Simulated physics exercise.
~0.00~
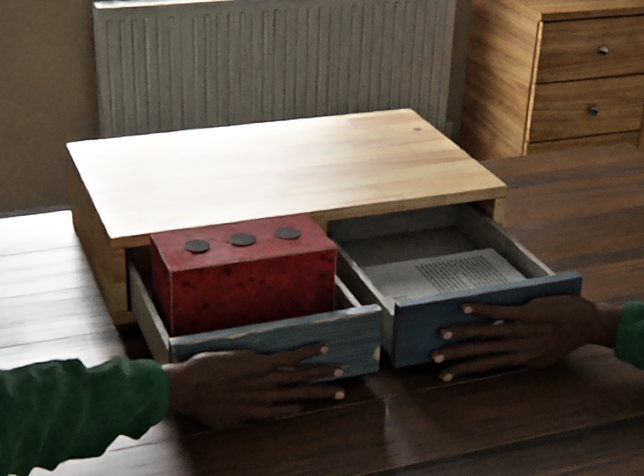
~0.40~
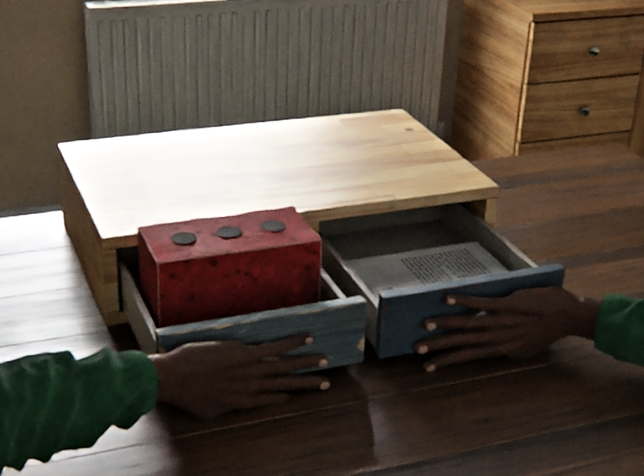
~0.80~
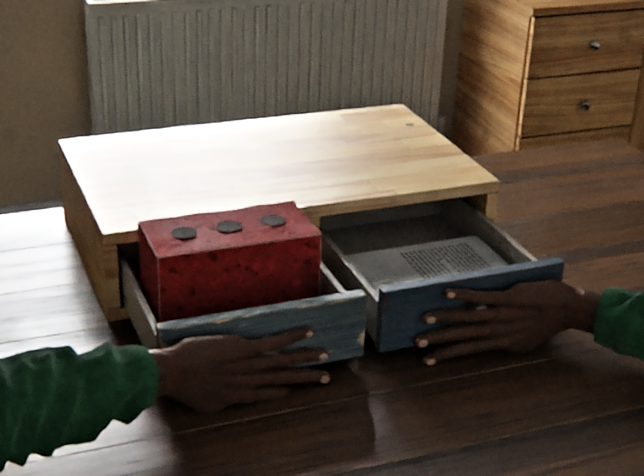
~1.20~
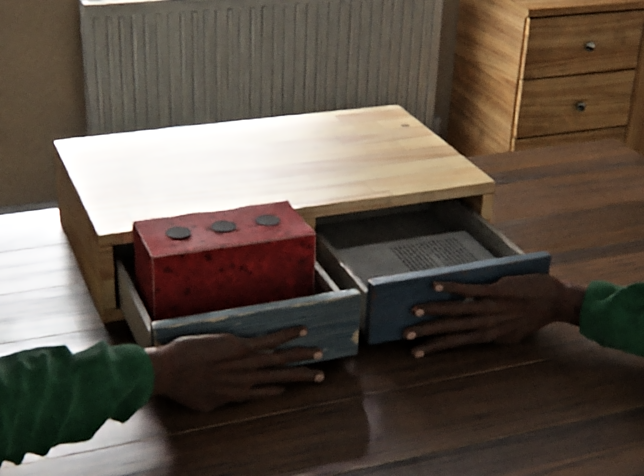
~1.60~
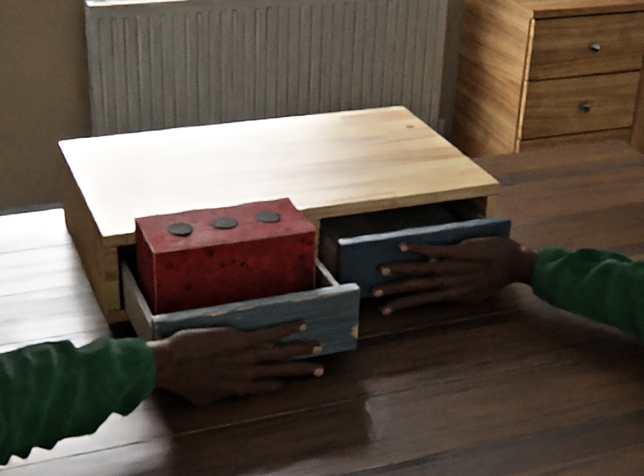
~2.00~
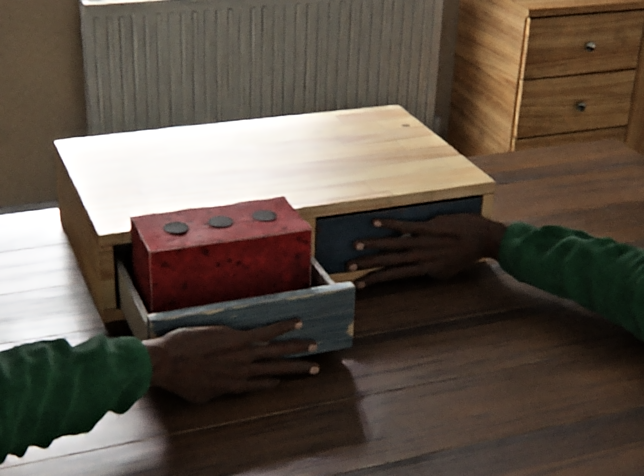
Two hands push the drawers; the right one shuts while the left stays open.
